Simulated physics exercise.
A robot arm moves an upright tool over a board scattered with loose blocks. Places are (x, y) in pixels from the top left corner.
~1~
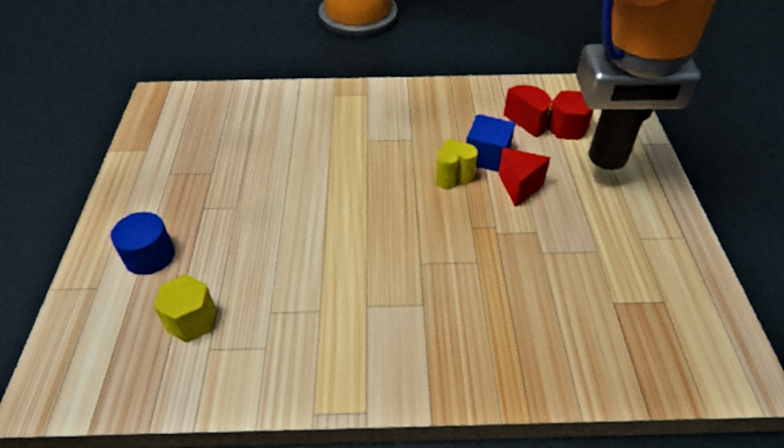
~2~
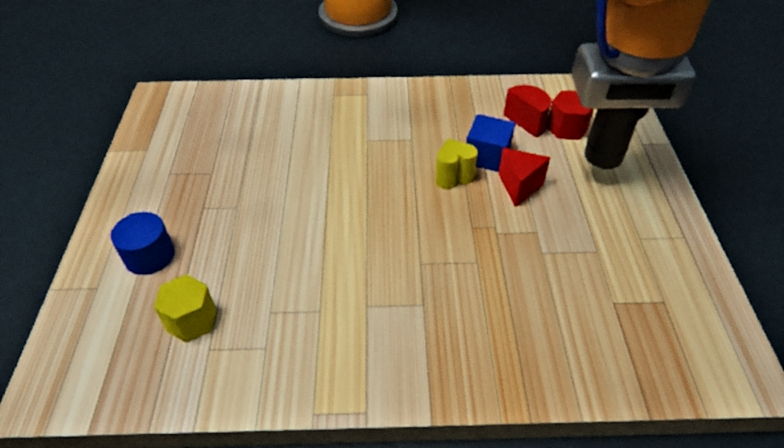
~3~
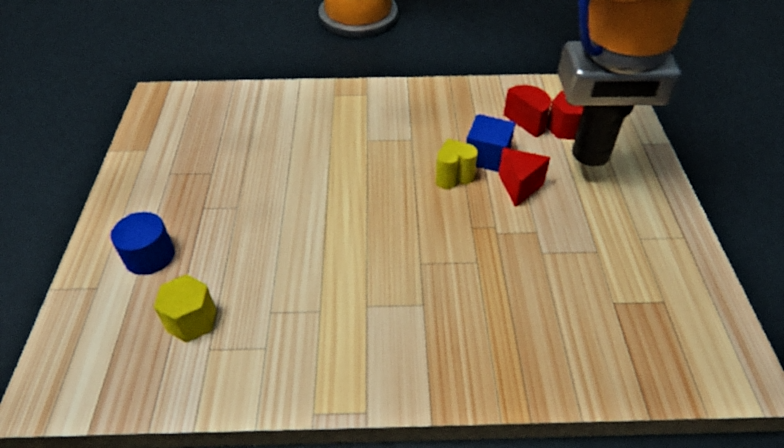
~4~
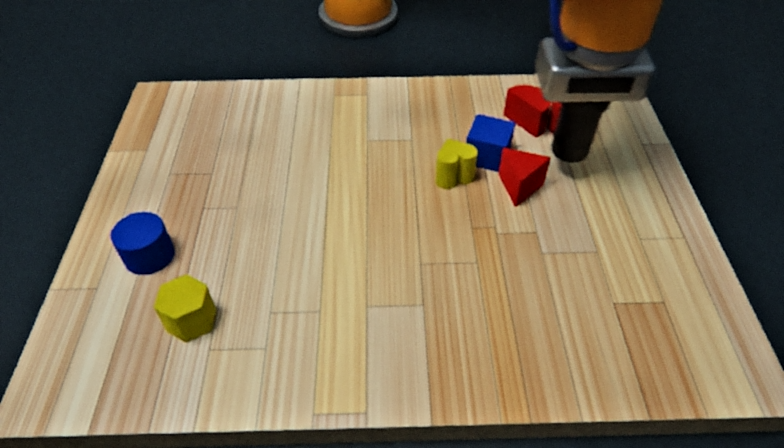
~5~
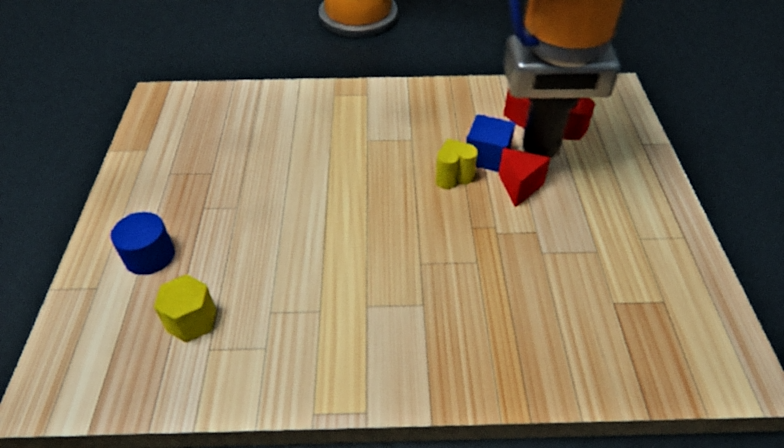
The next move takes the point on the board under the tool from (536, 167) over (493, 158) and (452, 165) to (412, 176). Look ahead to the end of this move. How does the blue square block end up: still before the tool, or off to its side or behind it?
Most likely the blue square block slides off.
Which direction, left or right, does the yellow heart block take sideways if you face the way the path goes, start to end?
Out to the left.
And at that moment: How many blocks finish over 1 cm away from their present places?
It looks like two blocks will be pushed more than about 1 cm.
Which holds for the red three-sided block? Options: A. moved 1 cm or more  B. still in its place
(B)
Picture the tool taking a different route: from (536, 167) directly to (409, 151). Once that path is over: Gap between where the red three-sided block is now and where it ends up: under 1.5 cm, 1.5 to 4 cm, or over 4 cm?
Below 1.5 cm.
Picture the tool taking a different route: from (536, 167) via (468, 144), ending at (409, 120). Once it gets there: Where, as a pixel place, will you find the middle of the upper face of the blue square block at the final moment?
The centre of its top face lies at (383, 109).
What follows on the original path. One third of the way, tool at (496, 139); blue square block at (459, 124).
Two thirds of the way, tool at (454, 145); yellow heart block at (436, 159), turned 20° anticlockwise; blue square block at (423, 122), turned 35° clockwise.
At the end, tool at (413, 157); yellow heart block at (410, 176), turned 45° anticlockwise; blue square block at (416, 121), turned 45° clockwise; red three-sided block unmoved.
